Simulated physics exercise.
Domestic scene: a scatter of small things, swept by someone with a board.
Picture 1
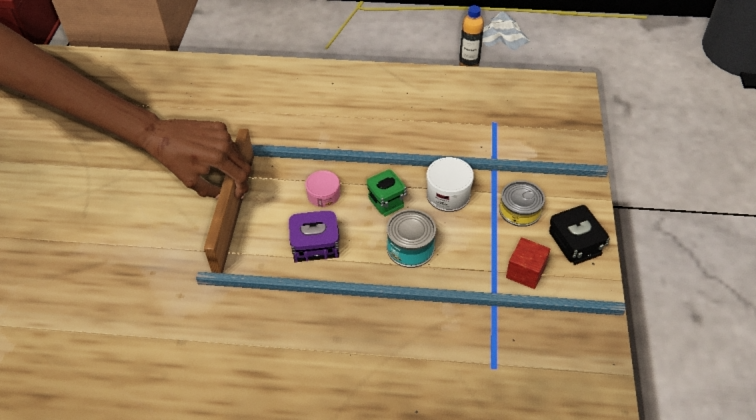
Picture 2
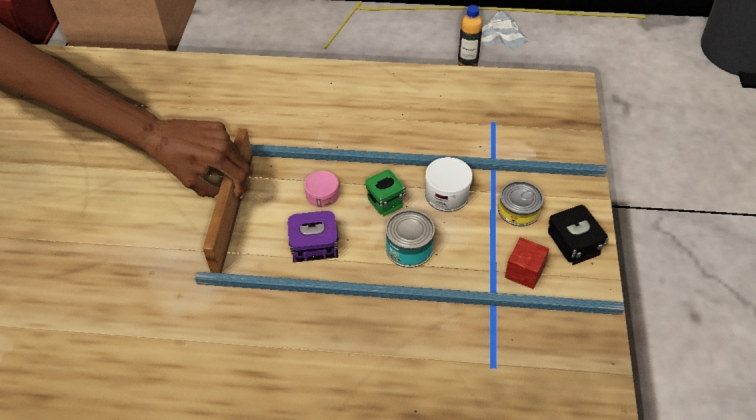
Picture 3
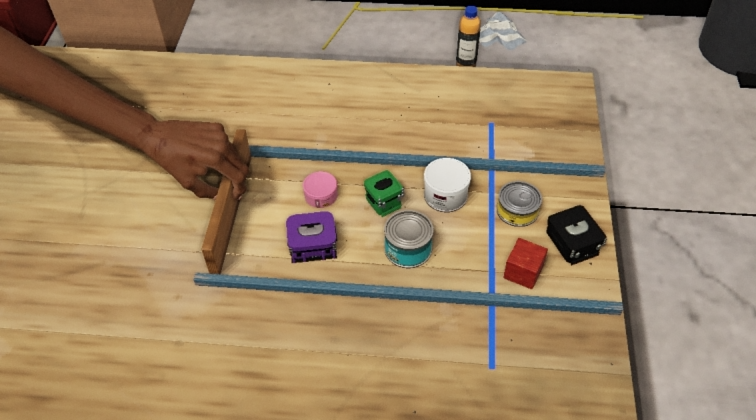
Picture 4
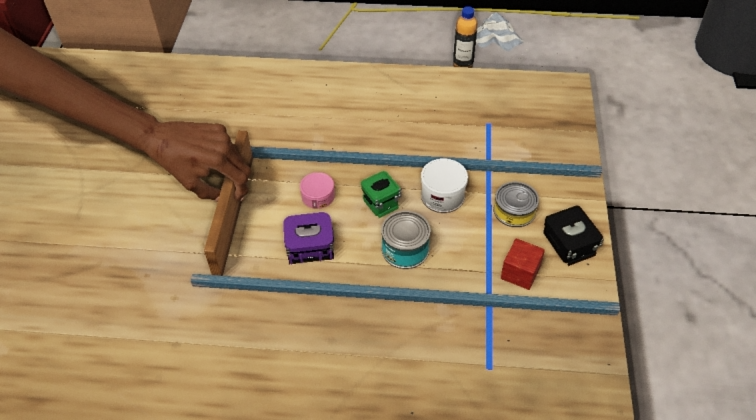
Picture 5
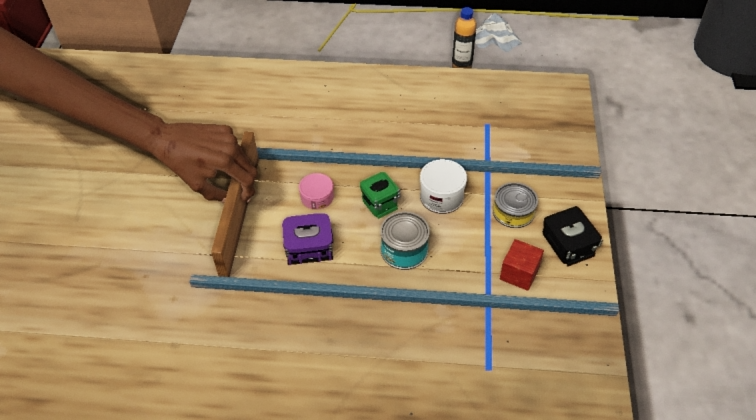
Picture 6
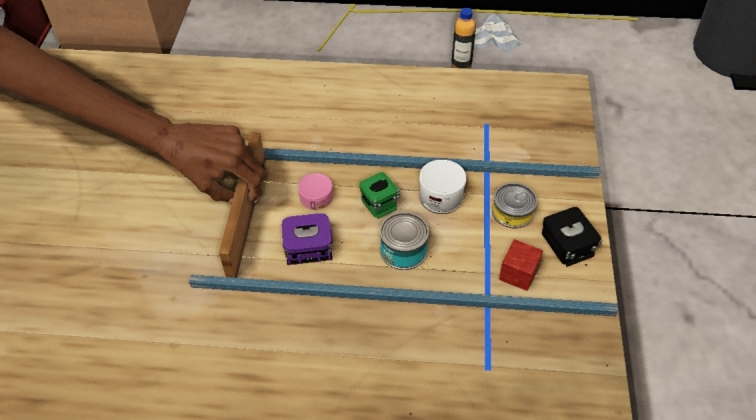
On a wooden tabletop, a hand holds a wooden board upright at the left of two blue rails, beside scattered small tins, cases and a red block; the board then slides slightly right while the objects stay in place.
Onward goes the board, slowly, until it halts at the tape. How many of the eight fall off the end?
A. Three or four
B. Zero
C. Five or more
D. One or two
Option B: Zero.
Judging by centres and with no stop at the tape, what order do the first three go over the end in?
Earliest first - black case, yellow pot, turquoise tin.
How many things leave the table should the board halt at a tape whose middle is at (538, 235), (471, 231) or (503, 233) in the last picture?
Taken one after another, the numbers are 2, 0 and 1.
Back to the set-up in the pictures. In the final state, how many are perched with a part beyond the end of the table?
Answer: 1.
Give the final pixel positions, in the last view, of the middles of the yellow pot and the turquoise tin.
Yellow pot: About (580, 207); turquoise tin: About (560, 247).
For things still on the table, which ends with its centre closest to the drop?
The black case winds up nearest.
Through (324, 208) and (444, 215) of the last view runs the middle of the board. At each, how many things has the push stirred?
3, then 7.
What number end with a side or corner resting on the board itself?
Counting them up gives 3.
Early on, none off yet; black case at rest near (570, 237); red block at rest near (521, 265); yellow pot at rest near (514, 206).
Finally, the number that fall off is zero.
